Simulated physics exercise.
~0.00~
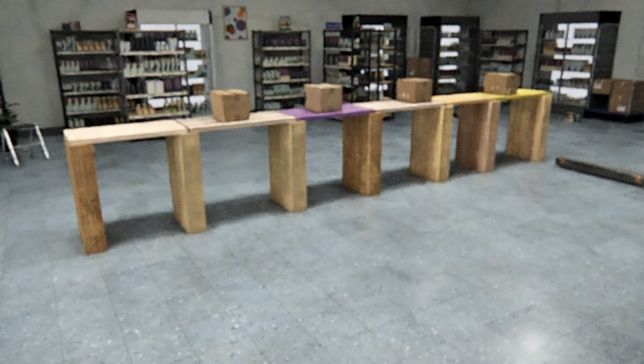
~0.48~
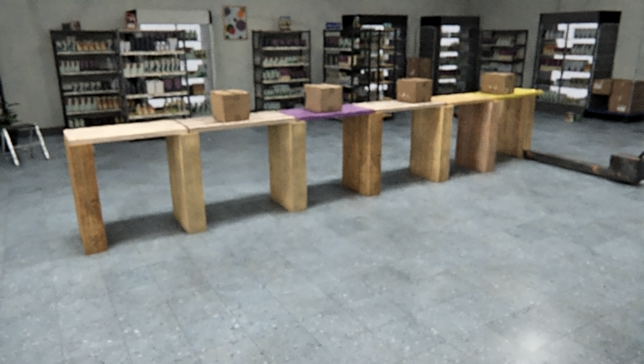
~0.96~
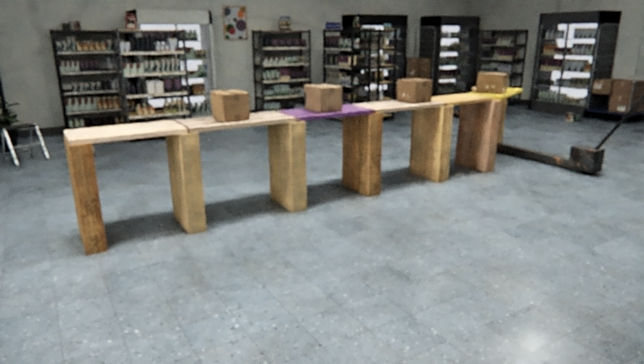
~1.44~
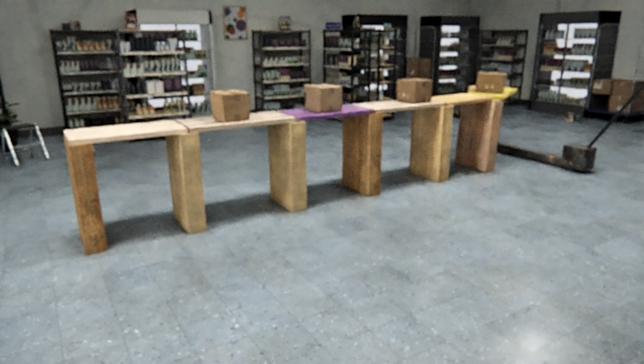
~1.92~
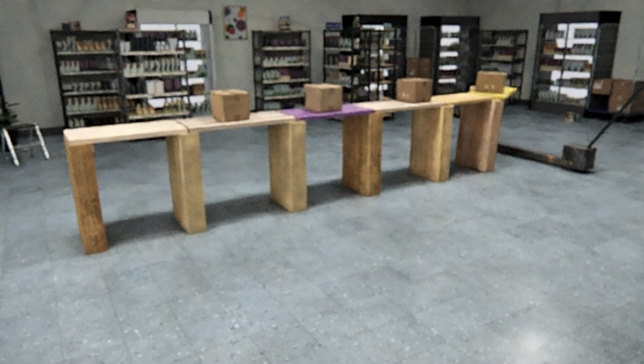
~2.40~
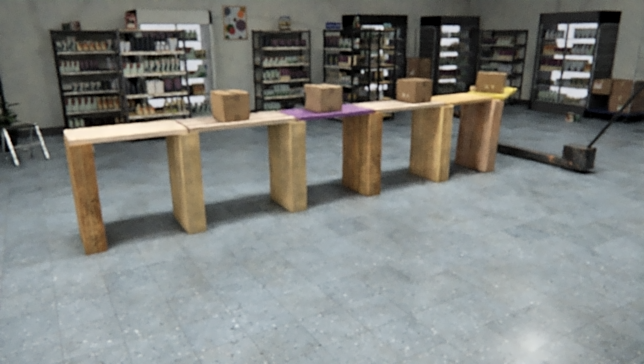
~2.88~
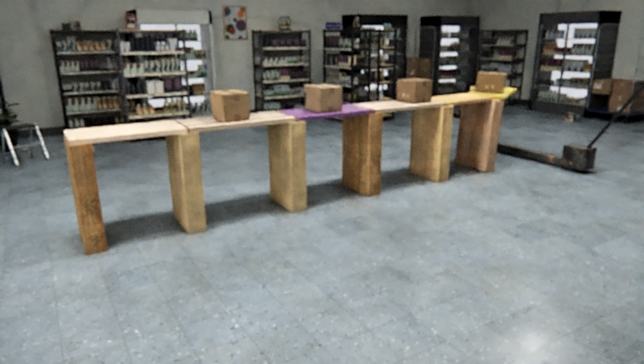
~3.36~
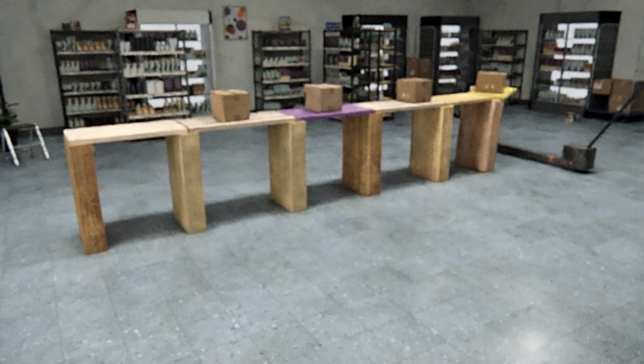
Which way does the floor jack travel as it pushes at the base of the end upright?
The jack moves to the left, in toward the row of uprights, and then stops.
On a shop floor, a jack pushes the end upright left and all boards stay up.
